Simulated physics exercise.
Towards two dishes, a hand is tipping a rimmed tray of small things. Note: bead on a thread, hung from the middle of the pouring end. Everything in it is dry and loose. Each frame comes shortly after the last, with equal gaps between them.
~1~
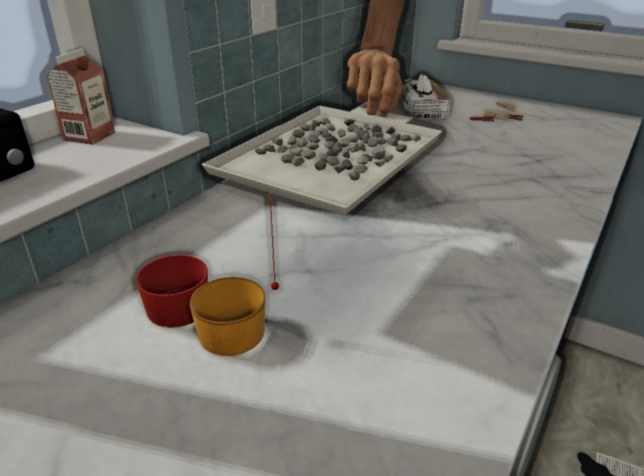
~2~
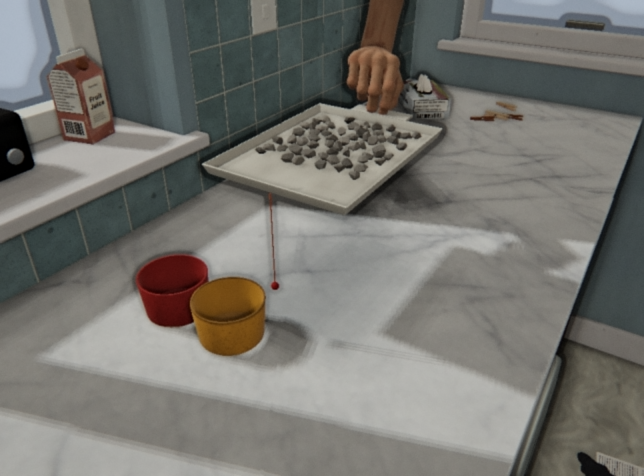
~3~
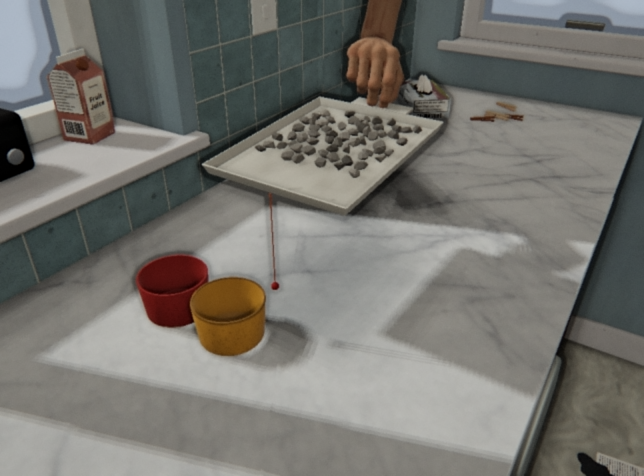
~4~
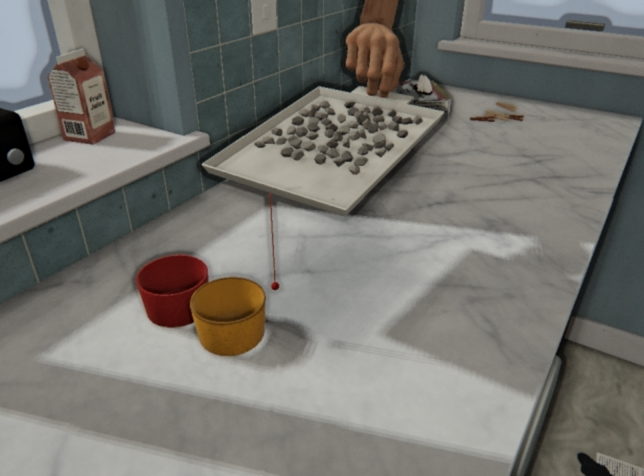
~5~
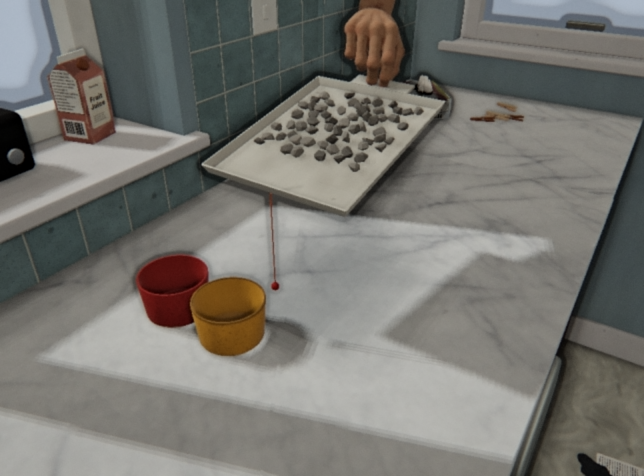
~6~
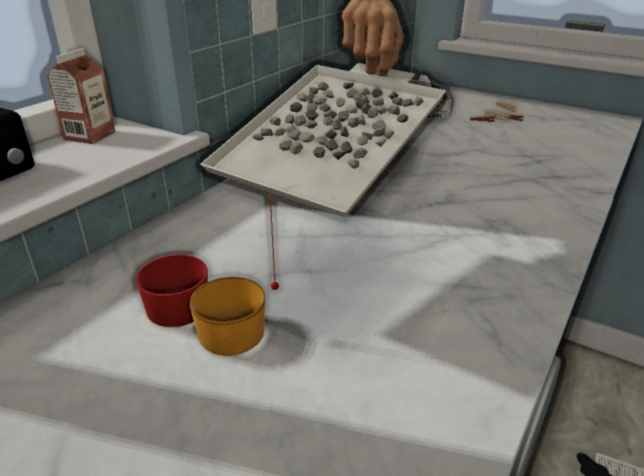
A hand raising the far end of a pale rimmed tray of gray gravel above a counter with red and yellow dishes.
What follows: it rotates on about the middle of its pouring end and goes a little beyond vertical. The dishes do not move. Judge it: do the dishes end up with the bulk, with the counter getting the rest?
No, the bulk goes on the counter.
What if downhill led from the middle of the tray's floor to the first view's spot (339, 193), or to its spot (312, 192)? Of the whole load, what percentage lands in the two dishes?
About 0 and 0 per cent.
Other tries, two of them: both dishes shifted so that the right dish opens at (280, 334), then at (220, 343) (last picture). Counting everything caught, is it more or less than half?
With the first shift the pair saves beyond half; with the second, less than a half.
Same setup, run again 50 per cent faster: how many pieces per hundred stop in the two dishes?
I'd put it near 20 per cent.
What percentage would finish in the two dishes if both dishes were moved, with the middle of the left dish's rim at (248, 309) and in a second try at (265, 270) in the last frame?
You'd get near 70 per cent and afterwards near 0 per cent.
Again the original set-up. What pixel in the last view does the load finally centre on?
(252, 362).
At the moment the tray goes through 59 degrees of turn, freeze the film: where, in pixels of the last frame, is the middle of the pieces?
Somewhere about (288, 190).
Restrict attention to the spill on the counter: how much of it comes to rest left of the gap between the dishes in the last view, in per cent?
About 20 percent of the spill.
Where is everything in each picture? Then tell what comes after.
Corners of the pouring end near (208, 164) and (345, 204), level; middle of the load near (345, 143), bits of gravel; left dish near (149, 307); right dish near (205, 334); bead on its thread near (275, 286), in the first frame.
Corners of the pouring end near (208, 163) and (345, 204), level; middle of the load near (345, 141), in the second frame.
Corners of the pouring end near (208, 163) and (345, 205), tipped barely, level across its low end; middle of the load near (345, 137), in the third frame.
Corners of the pouring end near (207, 163) and (344, 206), tipped a little, level across its low end; middle of the load near (345, 130), in the fourth frame.
Corners of the pouring end near (207, 163) and (344, 207), tipped a little, level across its low end; middle of the load near (345, 123), in the fifth frame.
Corners of the pouring end near (206, 163) and (344, 208), tipped a little, level across its low end; middle of the load near (344, 116); left dish near (149, 306); right dish near (205, 334), in the sixth frame.
Shortly afterwards, tray tipped steeply; near two thirds on the tray; only a few outside both; near a quarter in the air.
Next, tray tipped right over; a little on the tray; a little in the right dish; near two thirds outside both; a little in the air.
Some moments later, tray tipped past a quarter turn; near a quarter in the right dish; the bulk outside both.
In the end, tray tipped past a quarter turn; near a quarter in the right dish; none at all in the left dish; the bulk outside both.
